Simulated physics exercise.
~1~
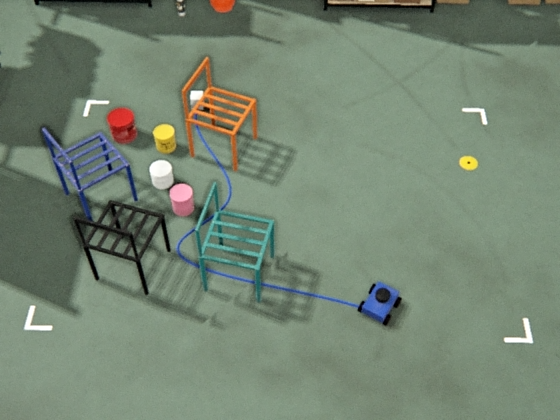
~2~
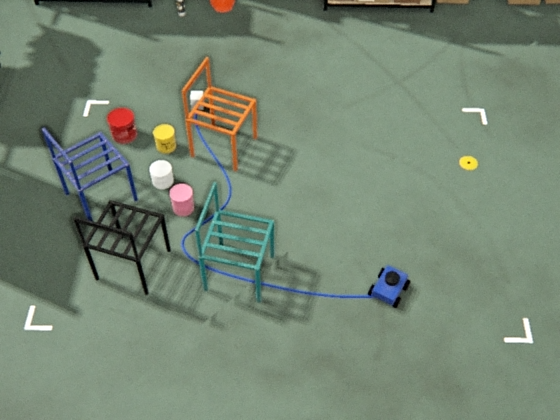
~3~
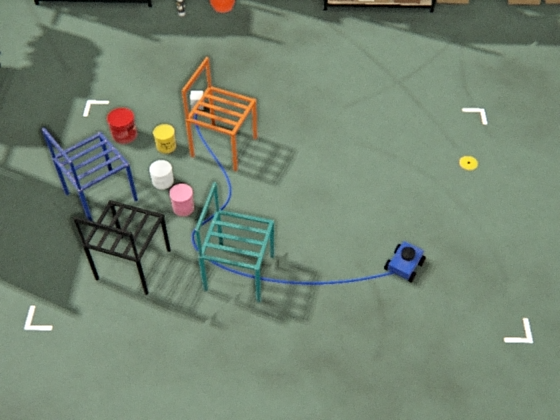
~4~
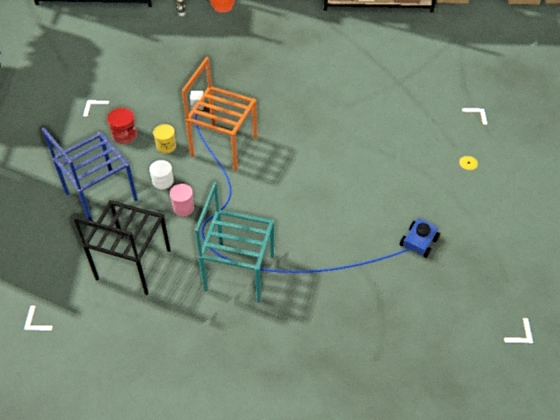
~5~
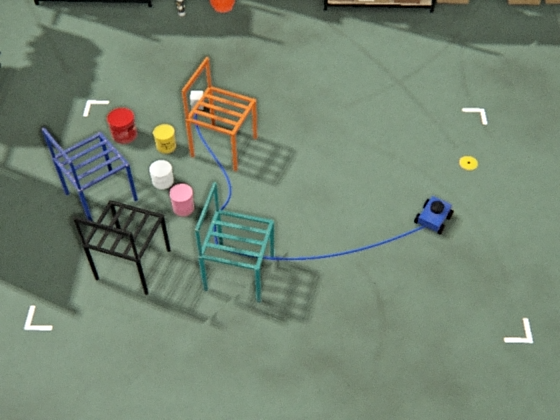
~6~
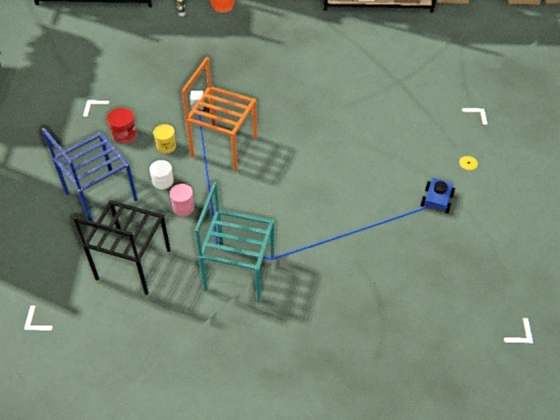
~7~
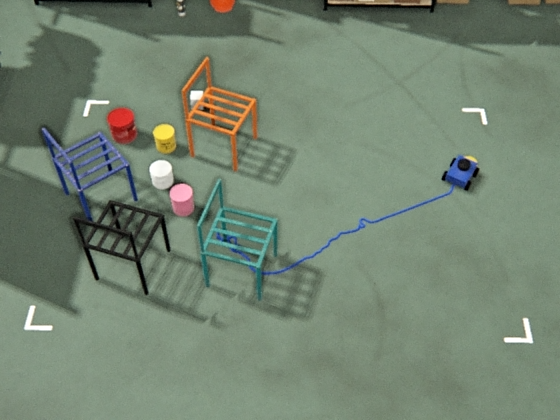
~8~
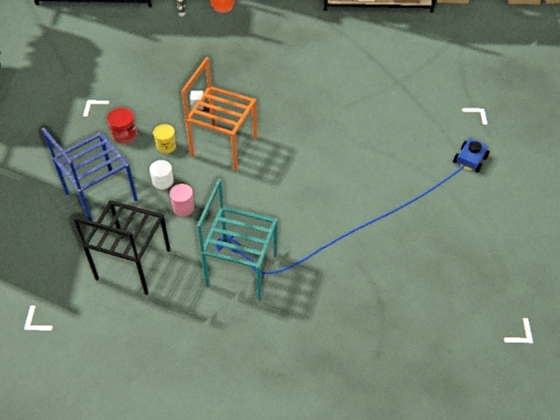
On a green floor dotted with chairs and small buckets, a little blue cart rolled up and right toward a yellow mark, pulling its blue cord taut until the far end came loose, then stopped with the cord trailing back beneath the teal chair.
